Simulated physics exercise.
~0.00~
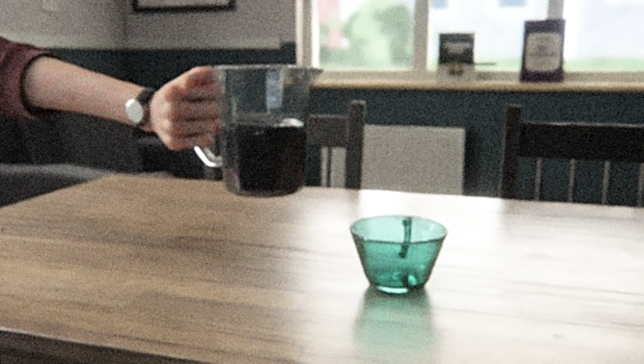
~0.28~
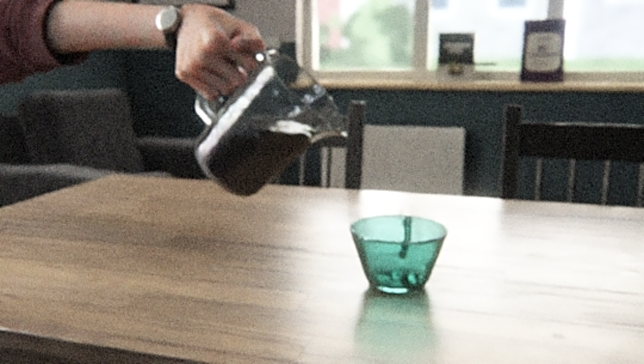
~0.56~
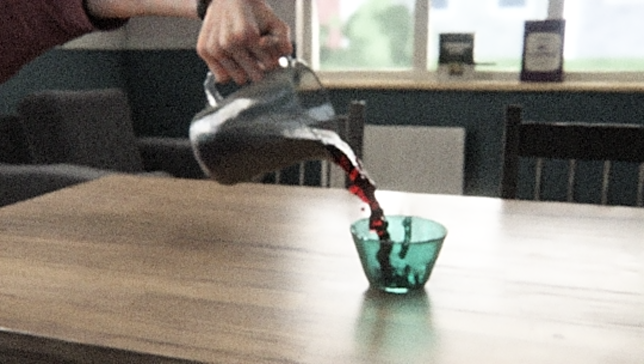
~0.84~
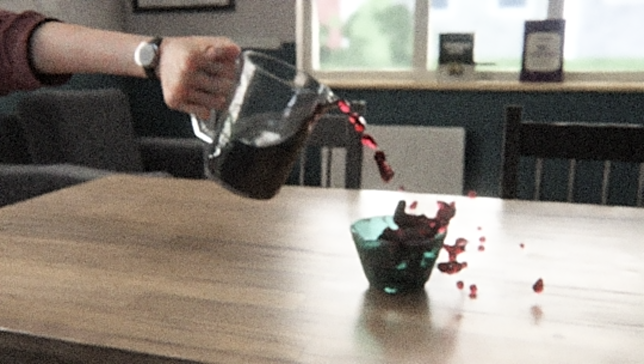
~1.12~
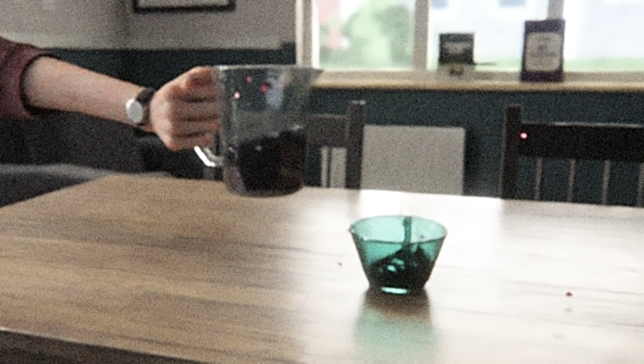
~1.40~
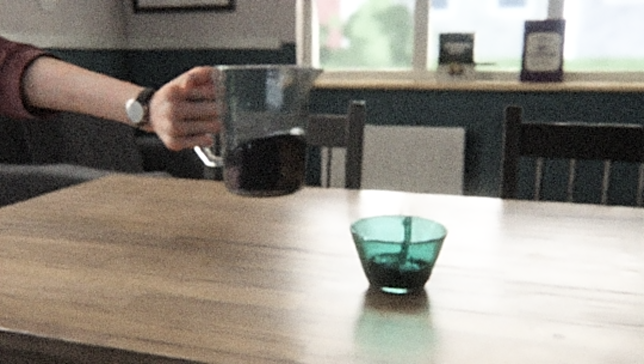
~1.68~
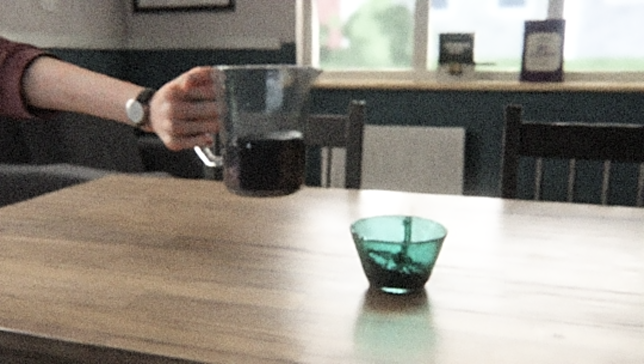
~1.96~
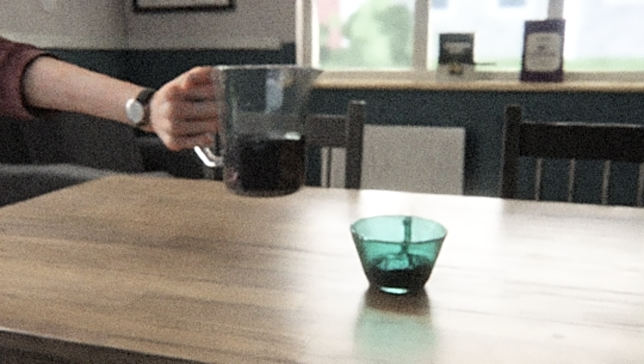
At first, a hand wearing a wristwatch holds a clear pitcher of dark red wine upright above a wooden table, to the left of an empty green glass cup. The hand tips the pitcher steeply to the right, and a red stream runs from its lip into the cup. As the pitcher begins to swing back, the wine splashes up over the cup's right rim, scattering drops. The pitcher returns upright with much of its wine left. The wine in the cup sloshes, then calms into a shallow dark pool at the bottom while the hand holds still.
